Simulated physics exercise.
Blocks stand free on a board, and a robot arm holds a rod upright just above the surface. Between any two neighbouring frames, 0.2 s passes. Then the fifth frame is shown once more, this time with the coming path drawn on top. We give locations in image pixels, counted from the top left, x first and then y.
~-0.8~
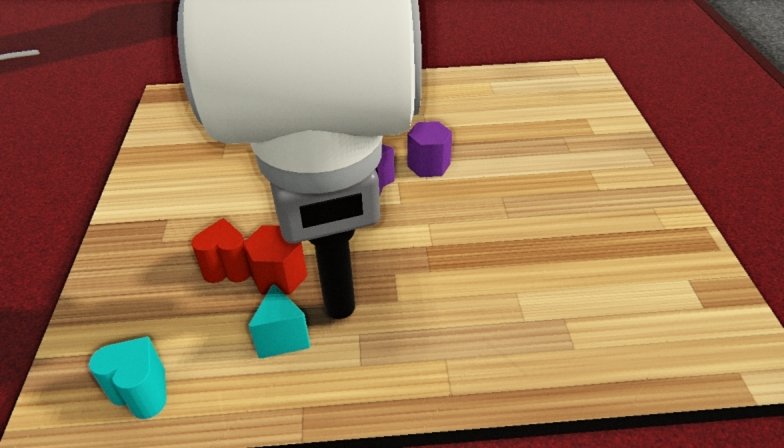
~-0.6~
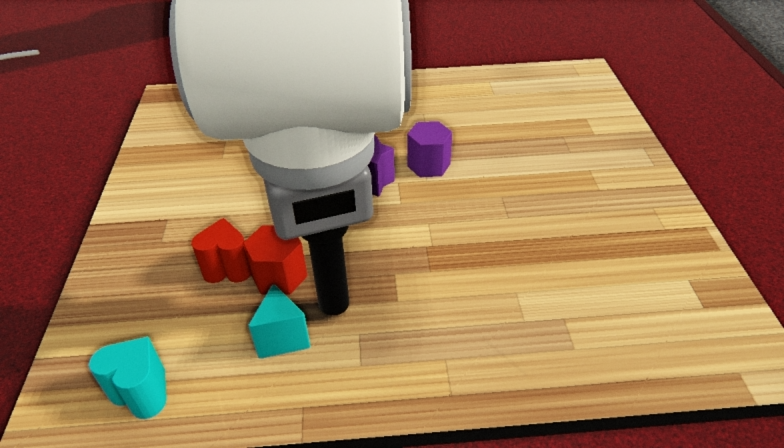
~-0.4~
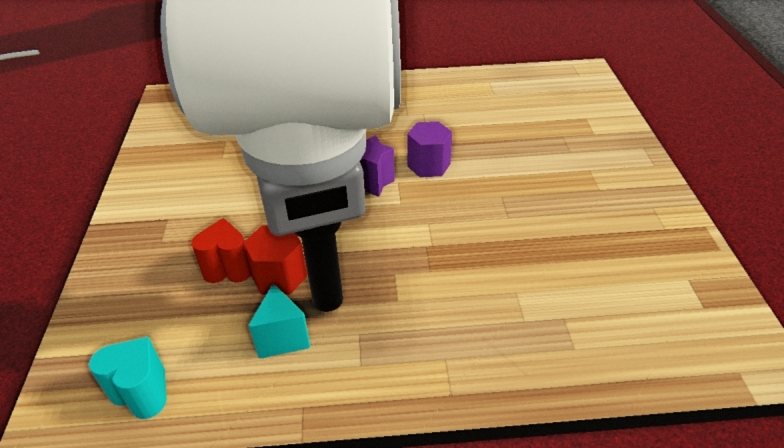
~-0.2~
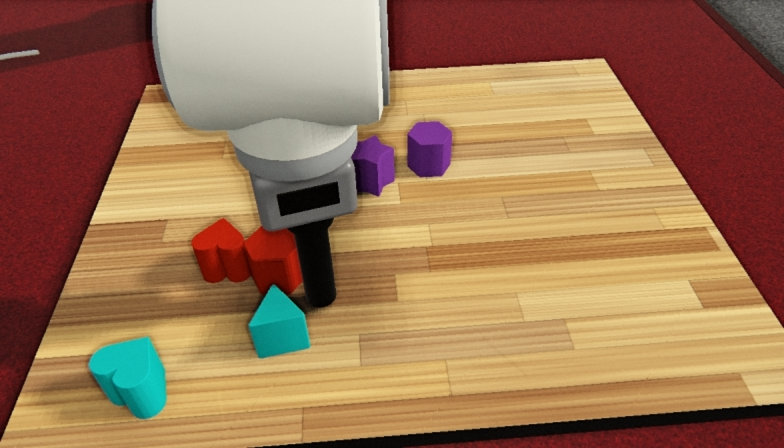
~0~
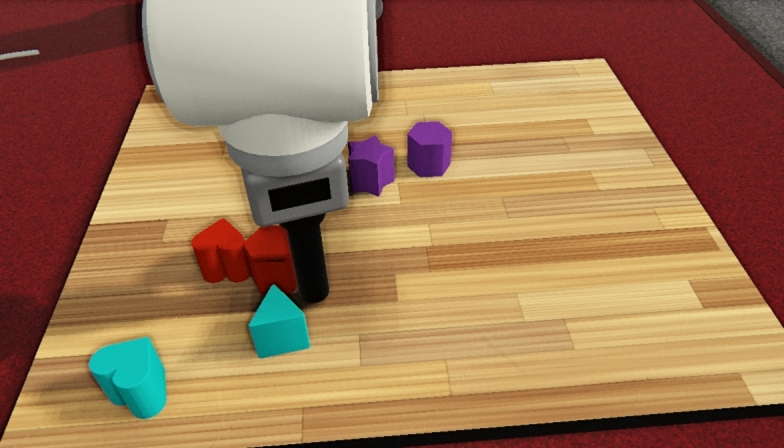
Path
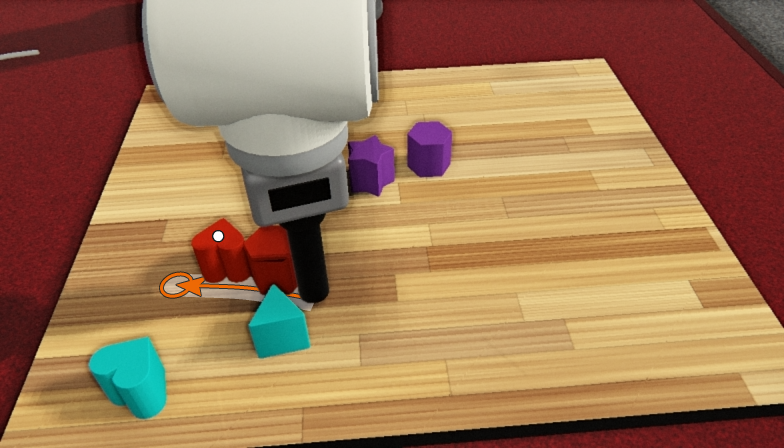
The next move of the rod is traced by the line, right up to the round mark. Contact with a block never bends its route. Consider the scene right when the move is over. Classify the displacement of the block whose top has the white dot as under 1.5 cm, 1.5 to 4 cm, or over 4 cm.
Its displacement is between 1.5 and 4 cm.
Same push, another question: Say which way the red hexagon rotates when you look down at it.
Clockwise, looking down.
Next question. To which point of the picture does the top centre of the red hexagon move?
My prediction: (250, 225).
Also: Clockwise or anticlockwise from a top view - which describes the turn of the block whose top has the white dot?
Anticlockwise.
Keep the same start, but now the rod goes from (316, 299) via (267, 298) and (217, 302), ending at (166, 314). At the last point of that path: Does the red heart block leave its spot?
It seems so.
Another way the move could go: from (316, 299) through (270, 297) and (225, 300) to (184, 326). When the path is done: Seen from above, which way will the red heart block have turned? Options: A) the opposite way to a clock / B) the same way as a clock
The correct letter is A.
The drawn path runs from (316, 299) through (270, 291) and (223, 286) to (177, 285); the dot is on the red heart block.
What follows on the original path. One third of the way, rod at (267, 284); red heart block at (205, 230), turned 40° anticlockwise; red hexagon at (256, 229), turned 45° clockwise.
Two thirds of the way, rod at (221, 279); red heart block at (200, 227), turned 65° anticlockwise; red hexagon at (250, 225), turned 65° clockwise.
At the end, rod at (174, 278); red heart block at (193, 224), turned 35° anticlockwise; red hexagon at (250, 225), turned 65° clockwise; turquoise three-sided block not moved.
